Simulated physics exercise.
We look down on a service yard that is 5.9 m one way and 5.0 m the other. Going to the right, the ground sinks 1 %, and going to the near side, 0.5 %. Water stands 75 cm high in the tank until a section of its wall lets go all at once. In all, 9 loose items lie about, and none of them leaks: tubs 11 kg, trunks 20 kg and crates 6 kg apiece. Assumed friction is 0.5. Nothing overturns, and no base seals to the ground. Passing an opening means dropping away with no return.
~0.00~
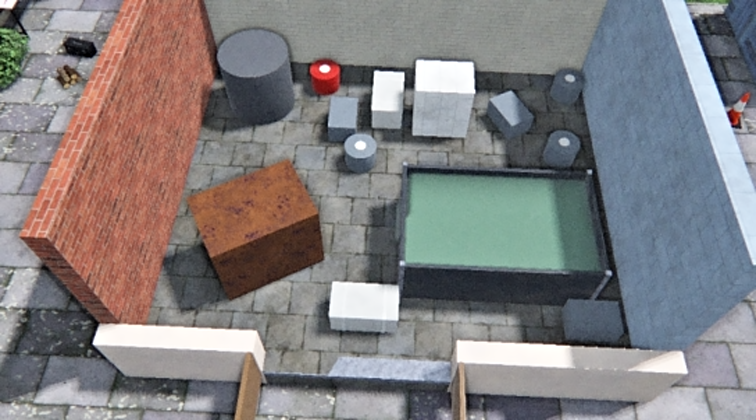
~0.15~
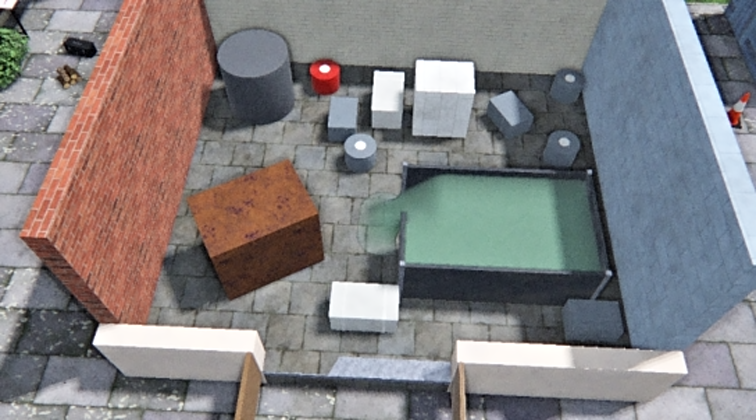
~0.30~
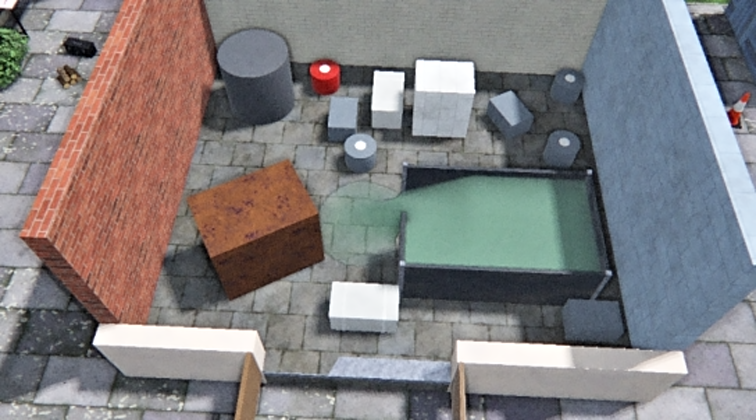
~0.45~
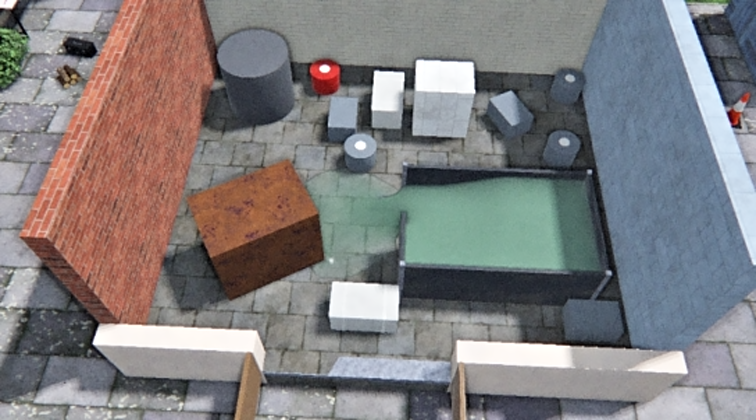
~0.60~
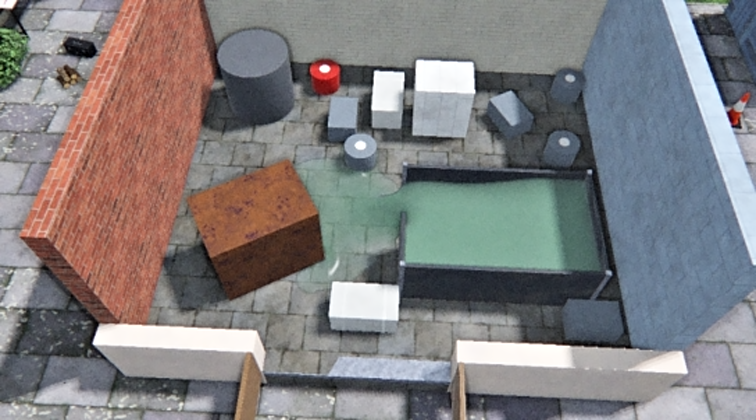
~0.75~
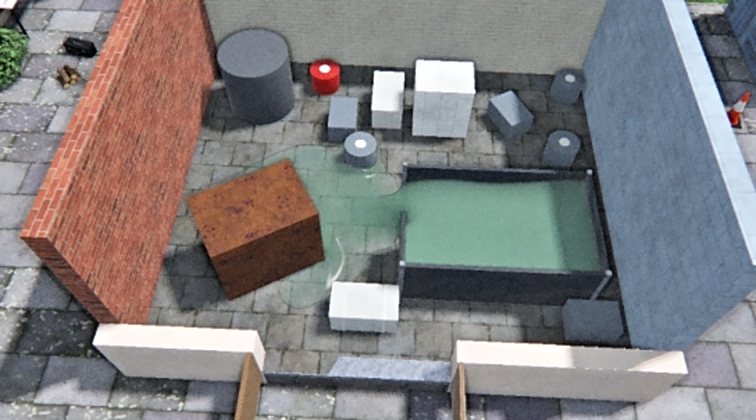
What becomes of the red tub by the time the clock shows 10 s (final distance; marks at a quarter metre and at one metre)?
Its displacement will be large.
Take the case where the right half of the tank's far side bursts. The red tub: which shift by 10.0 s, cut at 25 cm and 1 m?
So the red tub shifts partway.
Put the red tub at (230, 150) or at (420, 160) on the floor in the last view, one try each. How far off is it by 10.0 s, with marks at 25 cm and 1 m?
Try one, it covers a moderate distance; try two, it keeps its spot.
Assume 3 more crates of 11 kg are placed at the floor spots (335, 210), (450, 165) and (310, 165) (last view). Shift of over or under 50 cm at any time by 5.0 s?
Spot by spot, in turn: Exceeds it, falls short, exceeds it.
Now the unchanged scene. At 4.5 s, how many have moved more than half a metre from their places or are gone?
By that time the total stands at 2.
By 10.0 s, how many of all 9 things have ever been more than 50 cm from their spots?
8.
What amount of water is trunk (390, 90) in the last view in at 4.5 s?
Roughly 6 cm.
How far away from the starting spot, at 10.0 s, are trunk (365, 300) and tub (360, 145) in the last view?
In that order: Gone out, 40 cm.
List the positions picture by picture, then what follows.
In the first picture, the red tub at (325, 69), on the bottom; 3.2 m2 under water; 0 of 9 have shifted.
In the second picture, the red tub at (325, 69) rests on the ground; 3.6 m2 under water; 0 of 9 have shifted.
In the third picture, the red tub at (325, 69) rests on the ground; 4.4 m2 under water; 0 of 9 have shifted.
In the fourth picture, the red tub at (325, 69), on the bottom; water covers 5.0 m2; 0 of 9 have shifted.
In the fifth picture, the red tub at (325, 69) rests on the ground; water covers 5.6 m2; 0 of 9 have shifted.
In the sixth picture, the red tub at (325, 69), on the bottom; water covers 6.5 m2; 0 of 9 have shifted.
After 2.0 s the red tub is near (325, 69), 0.0 m from its start, aground; 0 of 9 are out; 0 afloat.
After 4.5 s the red tub is near (499, 81), 2.7 m from its start, aground; 1 of 9 are out; 1 afloat.
After 7.0 s the red tub is near (562, 151), 3.8 m from its start, aground; 1 of 9 are out; 2 afloat.
After 10.0 s the red tub is near (482, 144), 2.7 m from its start, aground; 1 of 9 are out; 6 afloat.
